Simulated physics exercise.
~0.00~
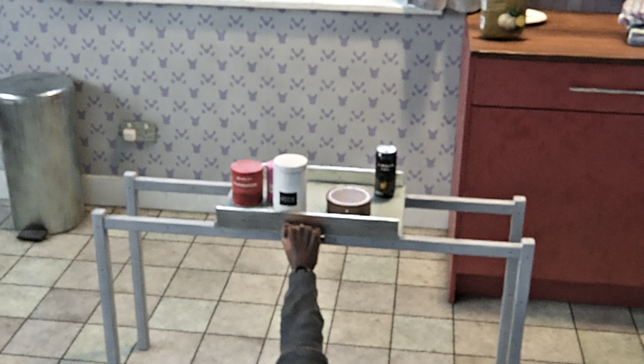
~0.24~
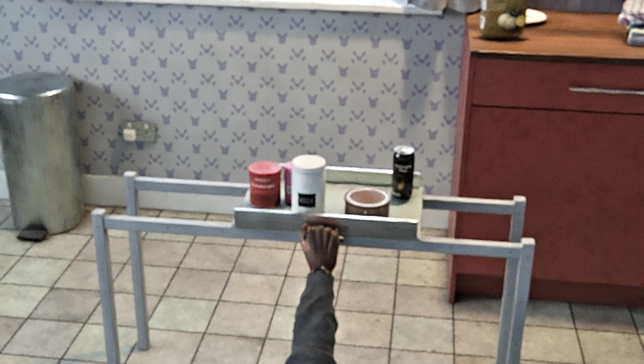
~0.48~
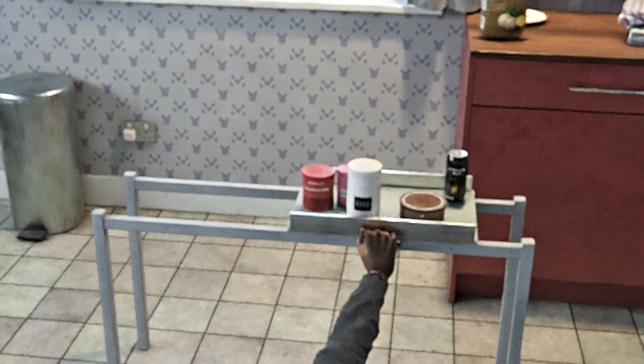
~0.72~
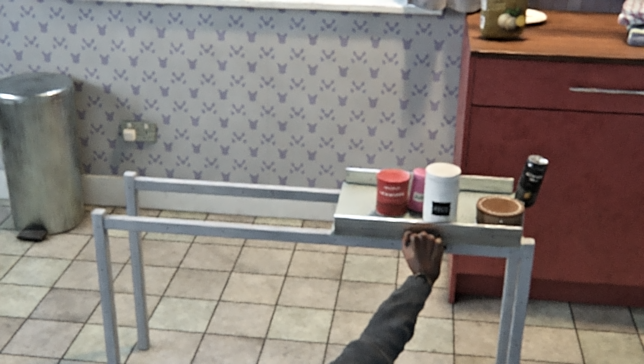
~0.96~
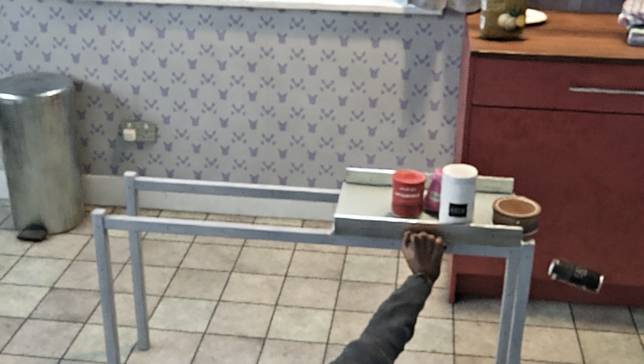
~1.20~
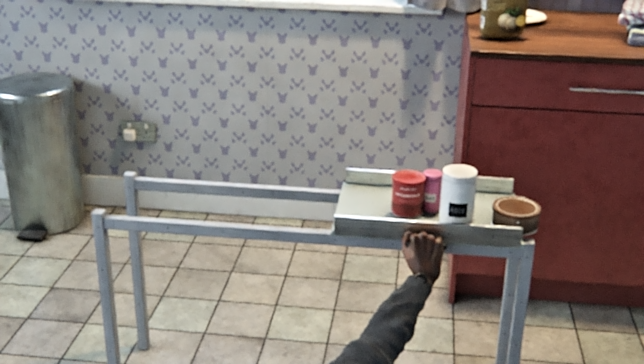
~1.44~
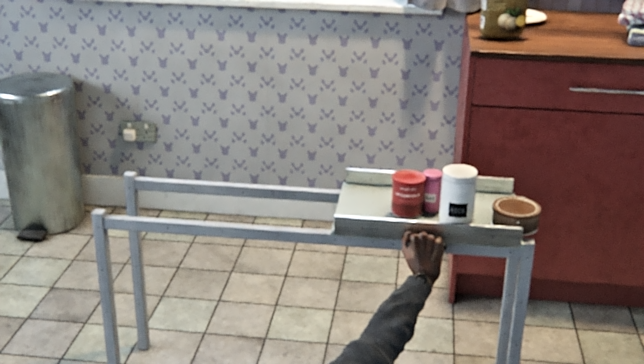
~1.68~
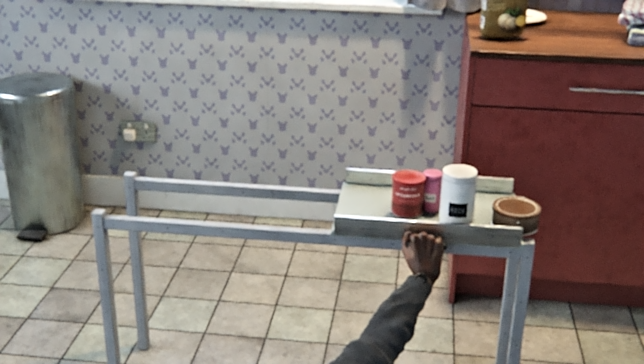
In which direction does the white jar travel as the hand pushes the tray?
The white jar travels to the right, staying upright on the tray.
In the video, a hand pushes a tray holding a red tin, pink shaker, white jar, brown tub and black can rightward along a metal frame until it stops; the can tips off the right end and drops from view, while the others stay on the tray.
